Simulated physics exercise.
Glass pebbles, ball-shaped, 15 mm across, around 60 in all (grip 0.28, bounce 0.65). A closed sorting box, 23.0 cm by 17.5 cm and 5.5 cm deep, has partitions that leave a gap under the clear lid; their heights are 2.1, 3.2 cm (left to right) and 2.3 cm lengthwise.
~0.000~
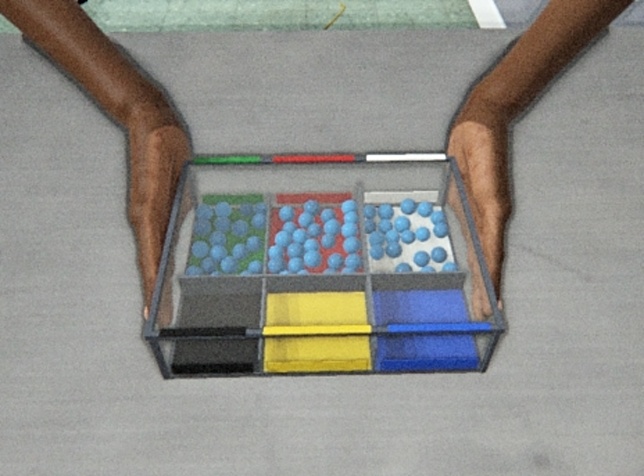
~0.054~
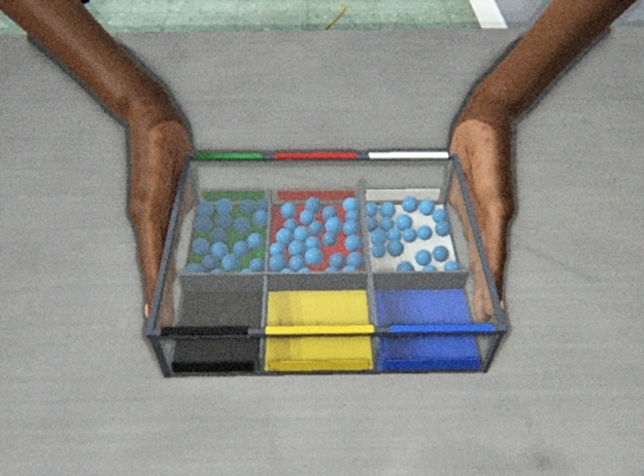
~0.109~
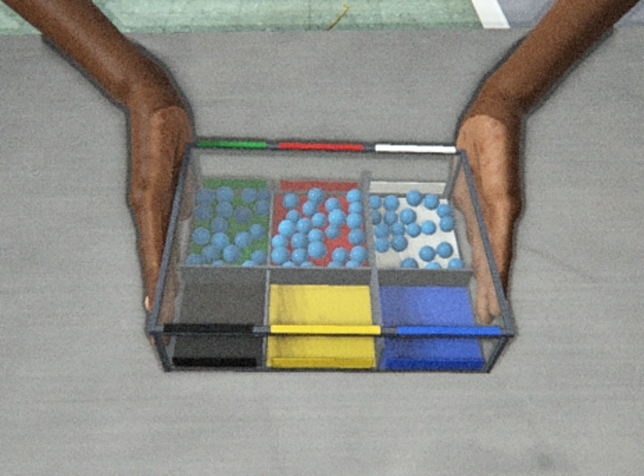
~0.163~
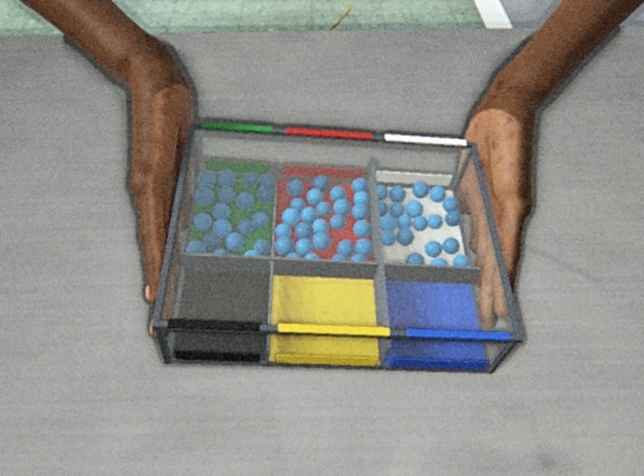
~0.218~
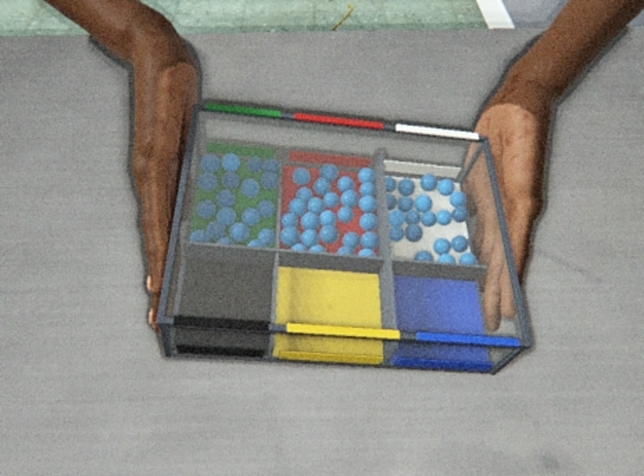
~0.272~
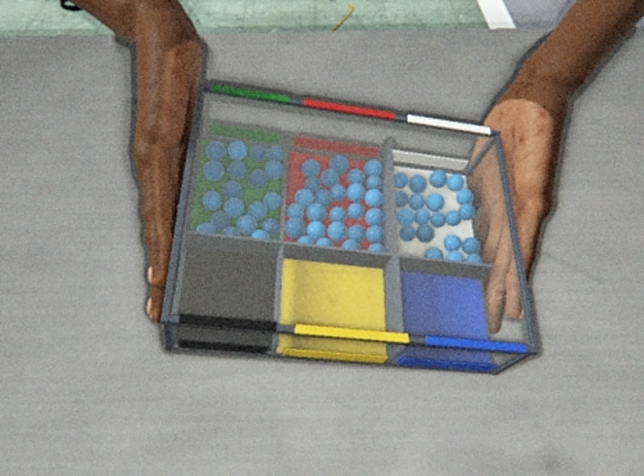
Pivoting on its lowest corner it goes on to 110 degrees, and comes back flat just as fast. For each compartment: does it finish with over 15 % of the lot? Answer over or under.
Red compartment: Under; blue compartment: Over; green compartment: Under; yellow compartment: Over; white compartment: Under; black compartment: Under.
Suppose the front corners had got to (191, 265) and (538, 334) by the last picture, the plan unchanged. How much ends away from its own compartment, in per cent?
In that case some 70 per cent.
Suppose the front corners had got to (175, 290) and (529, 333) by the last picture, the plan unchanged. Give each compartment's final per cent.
Red 0, blue 50, green 0, yellow 0, white 45, black 0.
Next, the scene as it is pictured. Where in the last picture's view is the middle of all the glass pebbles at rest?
Near (428, 332).
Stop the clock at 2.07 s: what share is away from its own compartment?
Some 95 per cent.
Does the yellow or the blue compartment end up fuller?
The blue one has more.
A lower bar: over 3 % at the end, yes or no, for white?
White yes.
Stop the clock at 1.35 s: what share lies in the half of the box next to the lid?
About 80 per cent.
After 1.35 s, tilt 110 degrees; red 15 %, blue 25 %, green 5 %, yellow 25 %, white 25 %, black 5 %.
Then, at 2.07 s, tilt 49 degrees; blue 70 %, yellow 20 %, white 10 %.
After 2.83 s, tilt 0 degrees; blue 70 %, yellow 20 %, white 10 %.
At rest (3.5 s), red 0 %, blue 70 %, green 0 %, yellow 20 %, white 10 %, black 0 %.
